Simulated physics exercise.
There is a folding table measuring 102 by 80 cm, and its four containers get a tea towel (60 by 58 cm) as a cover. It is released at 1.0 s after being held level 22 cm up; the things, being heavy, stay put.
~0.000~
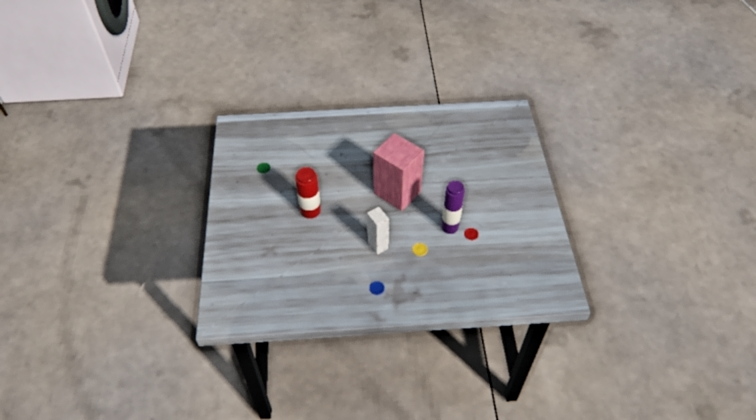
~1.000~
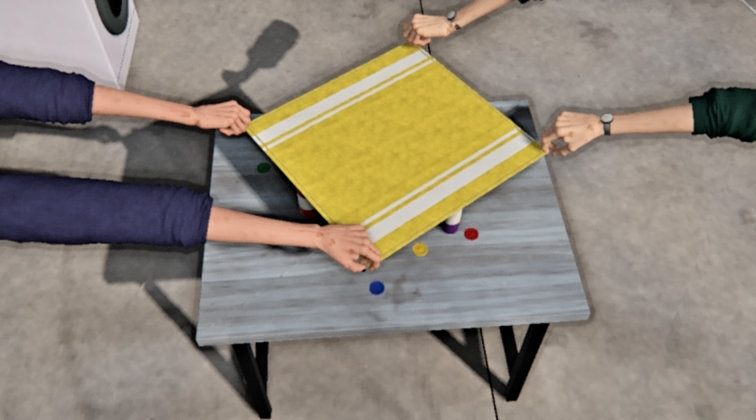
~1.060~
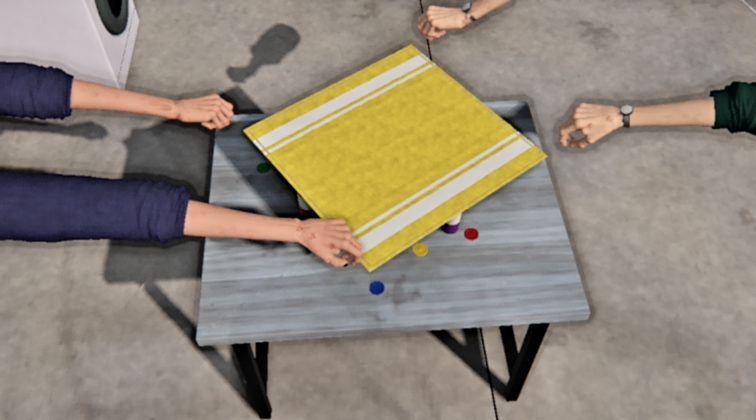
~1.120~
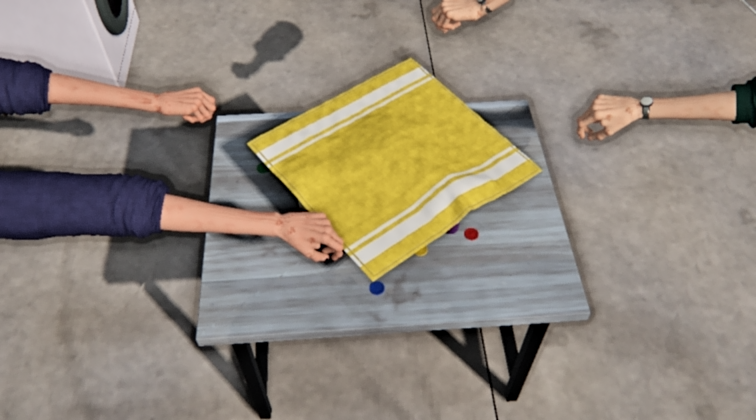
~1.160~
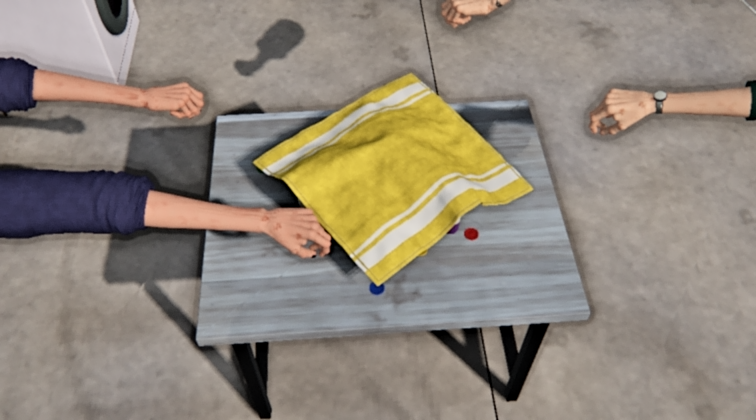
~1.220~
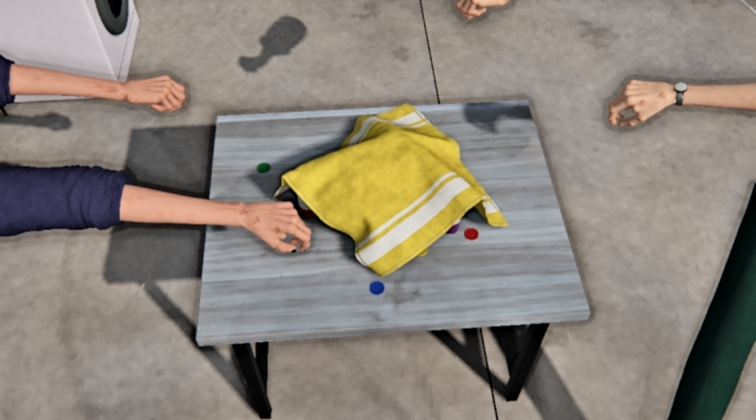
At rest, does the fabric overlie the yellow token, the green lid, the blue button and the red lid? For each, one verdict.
Result: Yellow token gets covered, green lid stays uncovered, blue button stays uncovered, red lid ends under the cloth.
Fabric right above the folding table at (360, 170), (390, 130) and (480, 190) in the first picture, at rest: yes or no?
Going through the three points in turn, they end up concealed, concealed and showing.
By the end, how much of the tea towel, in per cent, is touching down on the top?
Portion on top, approx.: 20 %.
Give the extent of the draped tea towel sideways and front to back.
Width about 58 centimetres, depth about 64 centimetres.
At 1.4 s, 15 % of it is down, spanning 58 by 64 cm, above red lid, yellow token.
At 1.6 s, 15 % of it is down, spanning 58 by 63 cm, above red lid, yellow token.
At 1.7 s, 15 % of it is down, spanning 58 by 63 cm, above red lid, yellow token.
At 1.9 s, 15 % of it is down, spanning 58 by 63 cm, above red lid, yellow token.
At 2.7 s, 20 % of it is down, spanning 58 by 63 cm, above red lid, yellow token.
